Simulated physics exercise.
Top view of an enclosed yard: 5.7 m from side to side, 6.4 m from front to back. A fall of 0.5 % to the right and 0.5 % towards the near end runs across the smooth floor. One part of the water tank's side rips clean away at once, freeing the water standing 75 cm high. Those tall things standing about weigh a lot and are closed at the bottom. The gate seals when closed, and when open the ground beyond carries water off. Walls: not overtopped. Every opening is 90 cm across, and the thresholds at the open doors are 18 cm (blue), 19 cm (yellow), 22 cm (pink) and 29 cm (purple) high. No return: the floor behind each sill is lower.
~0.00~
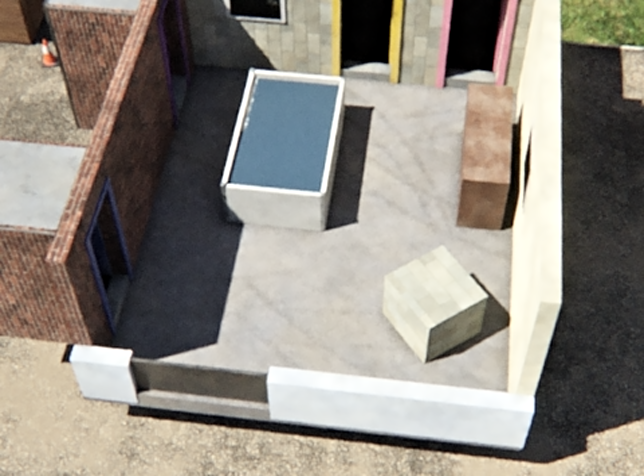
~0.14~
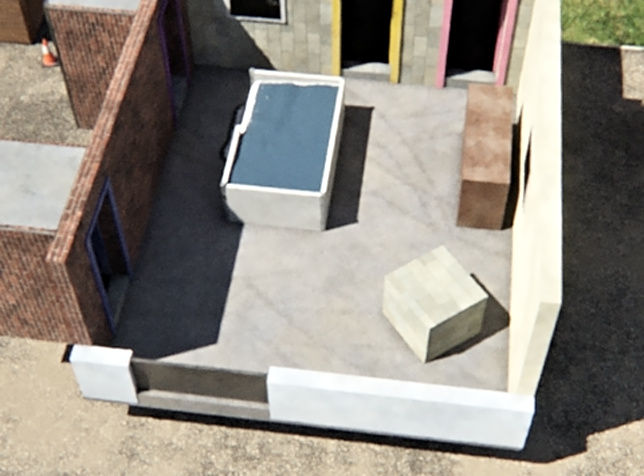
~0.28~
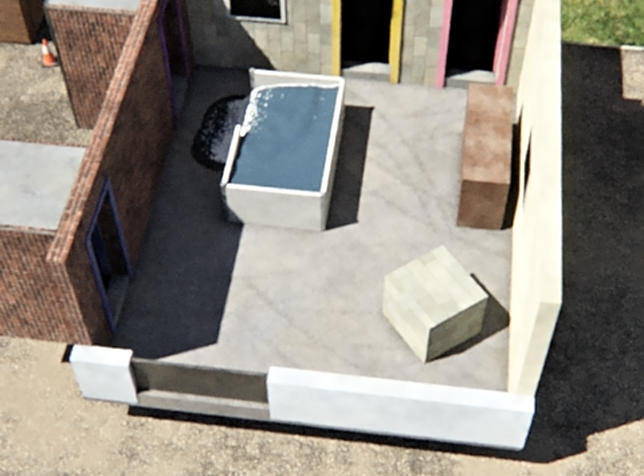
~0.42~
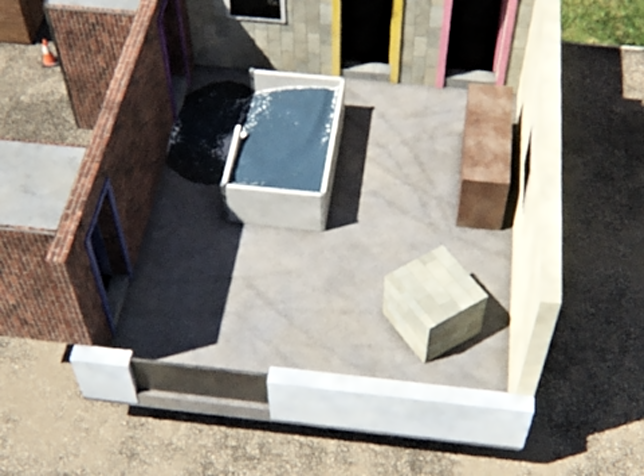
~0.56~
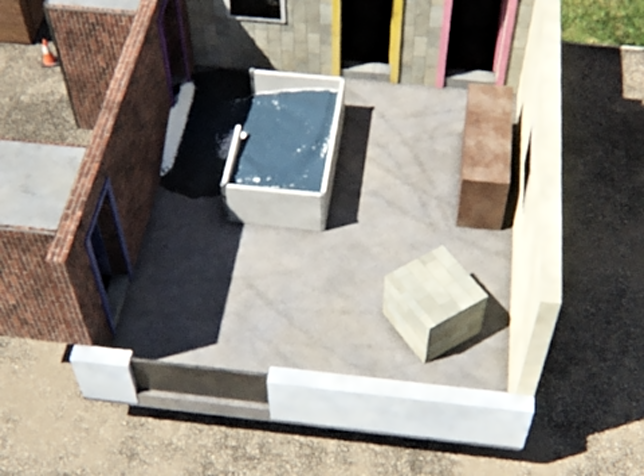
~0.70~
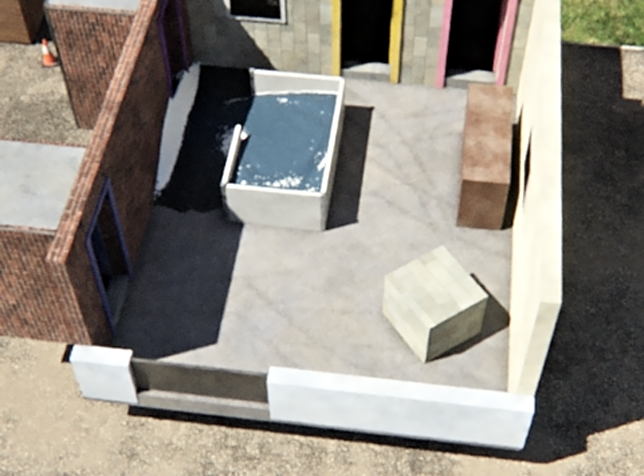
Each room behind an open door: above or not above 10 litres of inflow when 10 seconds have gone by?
Result: Blue door: Below the cap; yellow door: Below the cap; pink door: Below the cap; purple door: Above the cap.
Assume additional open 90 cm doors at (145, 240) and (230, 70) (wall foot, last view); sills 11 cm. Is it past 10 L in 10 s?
First door short of the limit, second door beyond the limit.
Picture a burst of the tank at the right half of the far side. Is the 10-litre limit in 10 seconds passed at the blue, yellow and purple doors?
Blue falls short; yellow exceeds; purple falls short.
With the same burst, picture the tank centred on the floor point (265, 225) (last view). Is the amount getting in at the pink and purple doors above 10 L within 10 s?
Lab note: Pink door limit not exceeded; purple door limit not exceeded.
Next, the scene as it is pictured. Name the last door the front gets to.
Pink.
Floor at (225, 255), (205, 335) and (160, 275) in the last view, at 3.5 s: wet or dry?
Listed in sequence, the spots are drenched, drenched and drenched.
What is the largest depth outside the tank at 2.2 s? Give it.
Max around 44 cm.
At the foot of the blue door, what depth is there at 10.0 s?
7.5 cm.
After 1.4 s water covers 15 % of the floor and is deepest (68 cm) near (195, 68); blue door not reached, yellow door not reached, pink door not reached, purple door 49 cm at the sill, 58 L in.
After 2.2 s water covers 40 % of the floor and is deepest (44 cm) near (195, 68); blue door 4 cm at the sill, 0 L in, yellow door 6 cm at the sill, 0 L in, pink door not reached, purple door 41 cm at the sill, 126 L in.
After 3.5 s water covers 60 % of the floor and is deepest (30 cm) near (512, 96); blue door 4 cm at the sill, 0 L in, yellow door 6 cm at the sill, 0 L in, pink door 8 cm at the sill, 0 L in, purple door 27 cm at the sill, 156 L in.
After 6.0 s water covers 85 % of the floor and is deepest (22 cm) near (511, 104); blue door 6 cm at the sill, 0 L in, yellow door 5 cm at the sill, 0 L in, pink door 19 cm at the sill, 3 L in, purple door 17 cm at the sill, 158 L in.
After 10.0 s water covers 100 % of the floor and is deepest (16 cm) near (500, 421); blue door 7 cm at the sill, 0 L in, yellow door 4 cm at the sill, 0 L in, pink door 11 cm at the sill, 4 L in, purple door 7 cm at the sill, 158 L in.
